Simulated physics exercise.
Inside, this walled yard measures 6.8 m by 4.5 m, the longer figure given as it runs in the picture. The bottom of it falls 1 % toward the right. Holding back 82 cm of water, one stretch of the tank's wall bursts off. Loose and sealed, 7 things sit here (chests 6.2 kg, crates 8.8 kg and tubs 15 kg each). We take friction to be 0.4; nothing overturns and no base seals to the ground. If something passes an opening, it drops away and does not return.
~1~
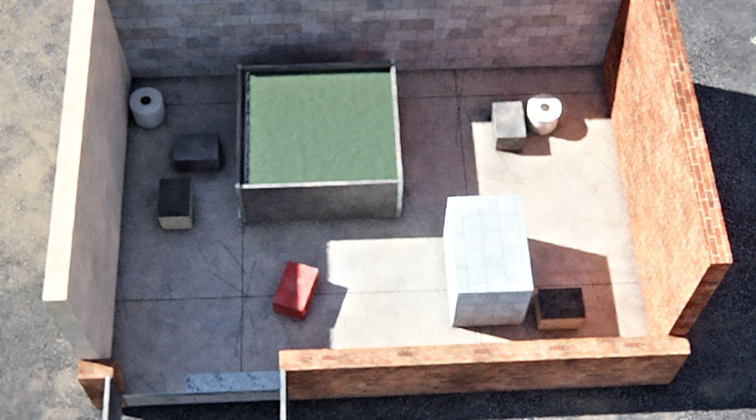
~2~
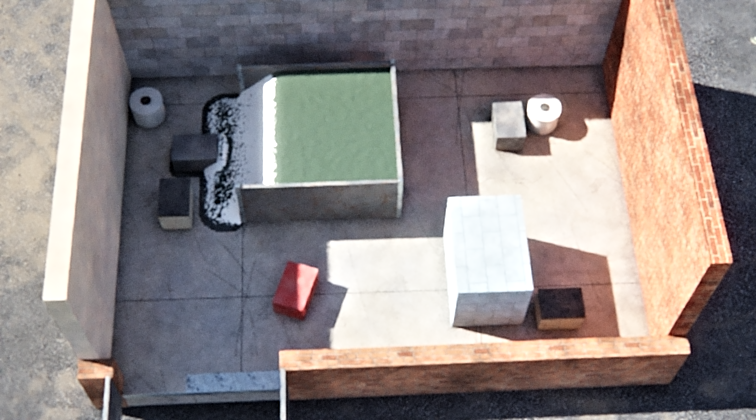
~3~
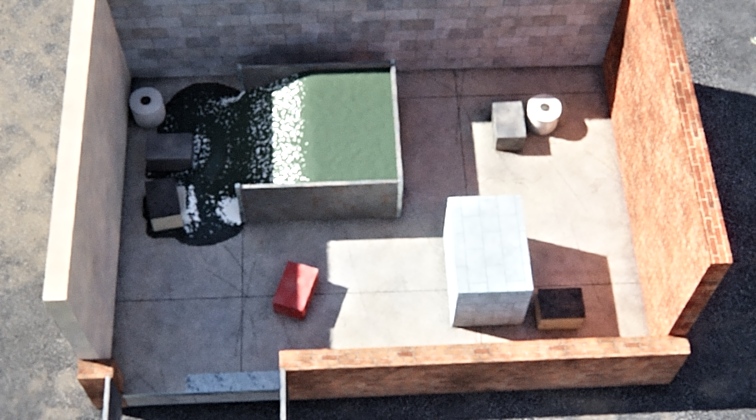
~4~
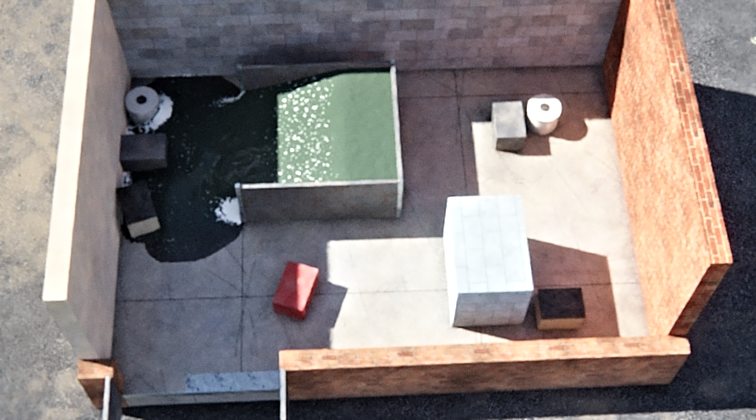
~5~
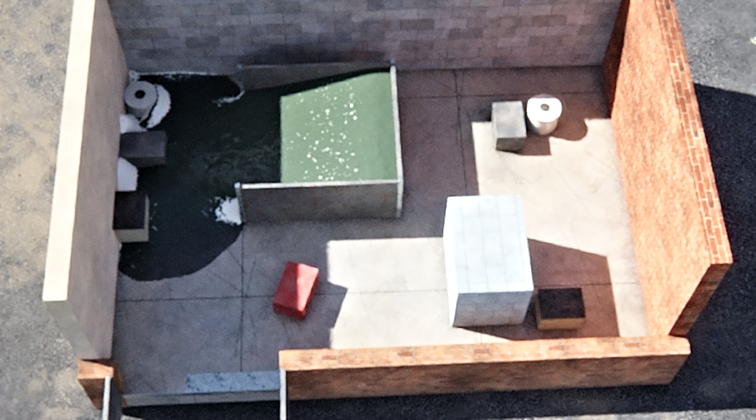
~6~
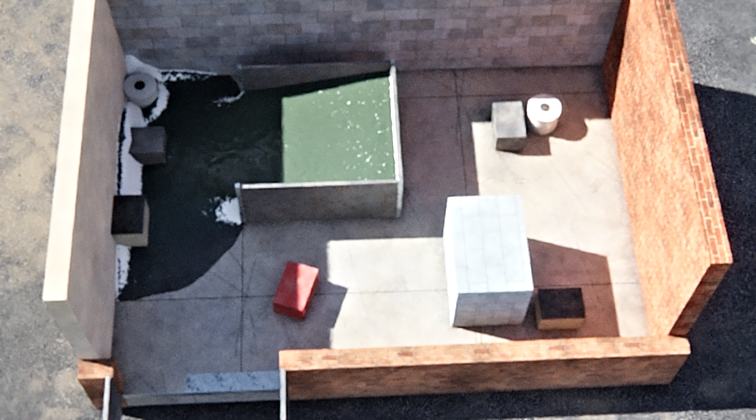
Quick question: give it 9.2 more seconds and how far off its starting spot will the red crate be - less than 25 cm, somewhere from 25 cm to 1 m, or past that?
It will be somewhere from 25 cm to 1 m off.
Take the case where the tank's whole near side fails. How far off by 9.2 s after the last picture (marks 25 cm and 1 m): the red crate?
My answer is that the red crate is flushed far out.
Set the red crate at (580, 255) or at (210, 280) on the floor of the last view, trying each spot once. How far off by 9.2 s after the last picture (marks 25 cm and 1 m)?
In that order: It is nudged along; it ends far away.
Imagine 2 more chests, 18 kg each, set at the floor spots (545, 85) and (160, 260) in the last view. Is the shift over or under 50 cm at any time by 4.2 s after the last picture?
Respectively: Outside the limit and outside the limit.
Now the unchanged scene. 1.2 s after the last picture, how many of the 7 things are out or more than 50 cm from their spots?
Answer: 3.
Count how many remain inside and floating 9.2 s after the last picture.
At that point I count 2.
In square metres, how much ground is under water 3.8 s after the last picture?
I'd estimate close to 24 m2.
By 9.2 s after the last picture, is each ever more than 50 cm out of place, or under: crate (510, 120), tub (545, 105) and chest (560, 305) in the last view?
Beyond the limit, then beyond the limit, then within the limit.
Then, 1.2 s after the last picture the red crate is near (295, 286), 0.0 m from its start, aground; 0 of 7 are out; 3 afloat.
Then, 3.8 s after the last picture the red crate is near (356, 286), 0.8 m from its start, aground; 1 of 7 are out; 1 afloat.
Then, 6.2 s after the last picture the red crate is near (356, 286), 0.8 m from its start, aground; 2 of 7 are out; 1 afloat.
Then, 9.2 s after the last picture the red crate is near (356, 286), 0.8 m from its start, aground; 2 of 7 are out; 2 afloat.
